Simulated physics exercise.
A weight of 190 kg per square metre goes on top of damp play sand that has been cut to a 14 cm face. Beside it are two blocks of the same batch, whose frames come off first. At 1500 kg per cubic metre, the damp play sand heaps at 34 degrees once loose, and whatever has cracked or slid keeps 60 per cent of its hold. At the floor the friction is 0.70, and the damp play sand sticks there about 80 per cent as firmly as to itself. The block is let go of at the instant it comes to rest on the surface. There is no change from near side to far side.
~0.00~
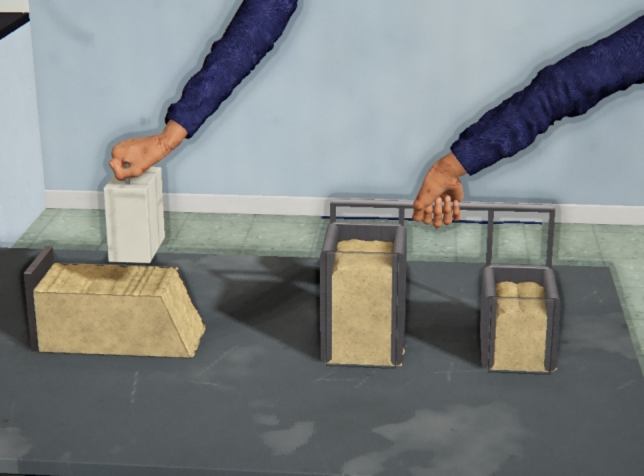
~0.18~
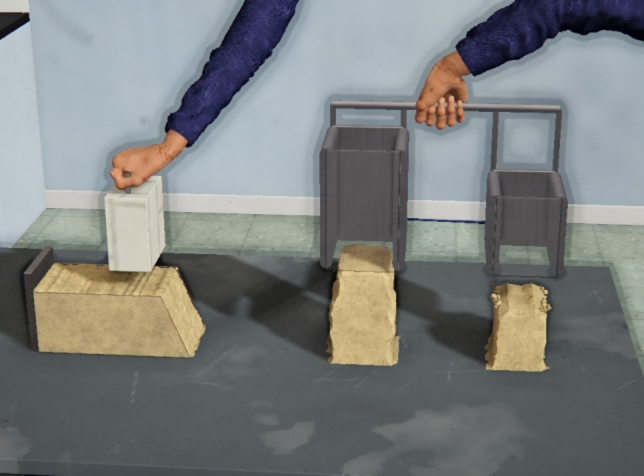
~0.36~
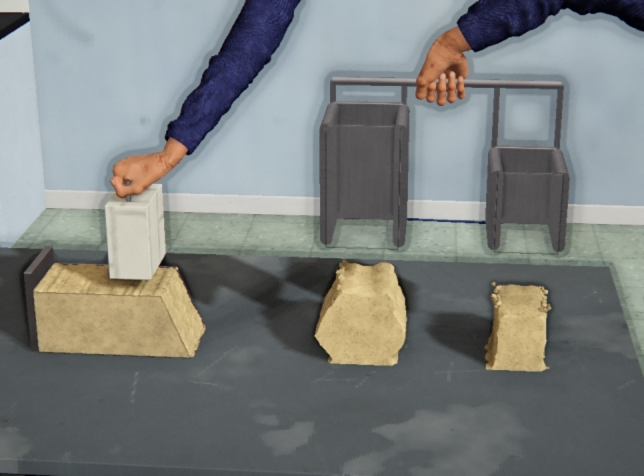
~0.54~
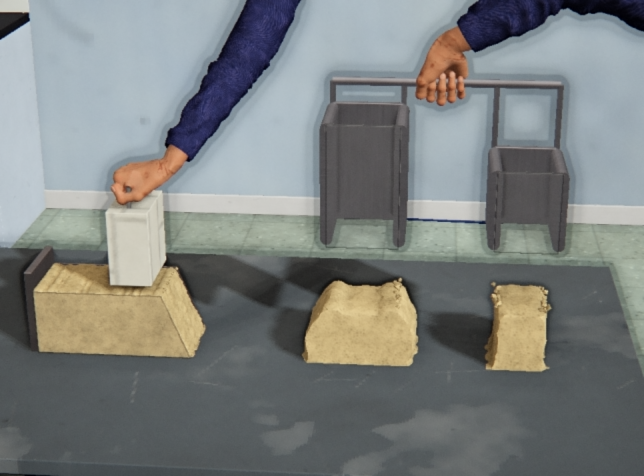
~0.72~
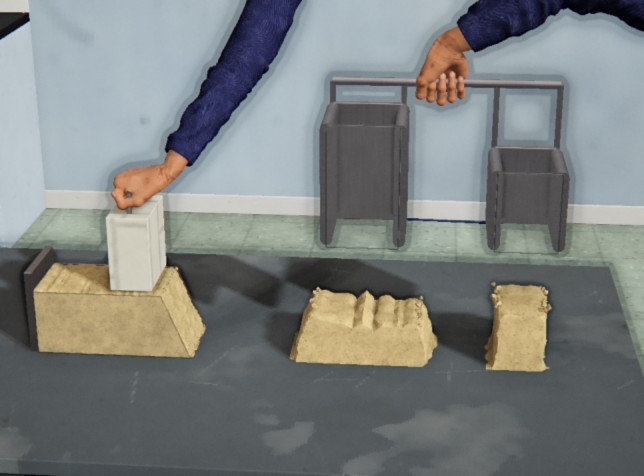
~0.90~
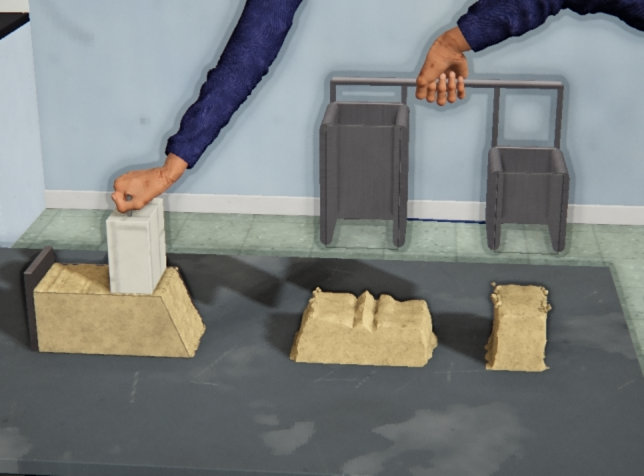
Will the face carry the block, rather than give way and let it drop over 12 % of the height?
Yes. Predicted outcome: A steady block.
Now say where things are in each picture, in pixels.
Highest point of the damp play sand at (119, 295); test blocks 22 cm, 13 cm high (left to right), in the first frame.
Highest point of the damp play sand at (119, 295); test blocks 20 cm, 13 cm high (left to right), in the second frame.
Highest point of the damp play sand at (119, 295); test blocks 17 cm, 13 cm high (left to right), in the third frame.
Highest point of the damp play sand at (119, 295); test blocks 13 cm, 13 cm high (left to right), in the fourth frame.
Highest point of the damp play sand at (119, 295); test blocks 10 cm, 13 cm high (left to right), in the fifth frame.
Highest point of the damp play sand at (119, 295); test blocks 10 cm, 13 cm high (left to right), in the sixth frame.
By 1.04 s, the block is down by 1 % of the bank's height and stands upright.
By 1.21 s, the block is down by 2 % of the bank's height and stands upright.
By 1.37 s, the block is down by 2 % of the bank's height and stands upright.
By 1.54 s, the block is down by 2 % of the bank's height and stands upright.
By 1.59 s, at the end, the block is down by 2 % of the bank's height and stands upright.
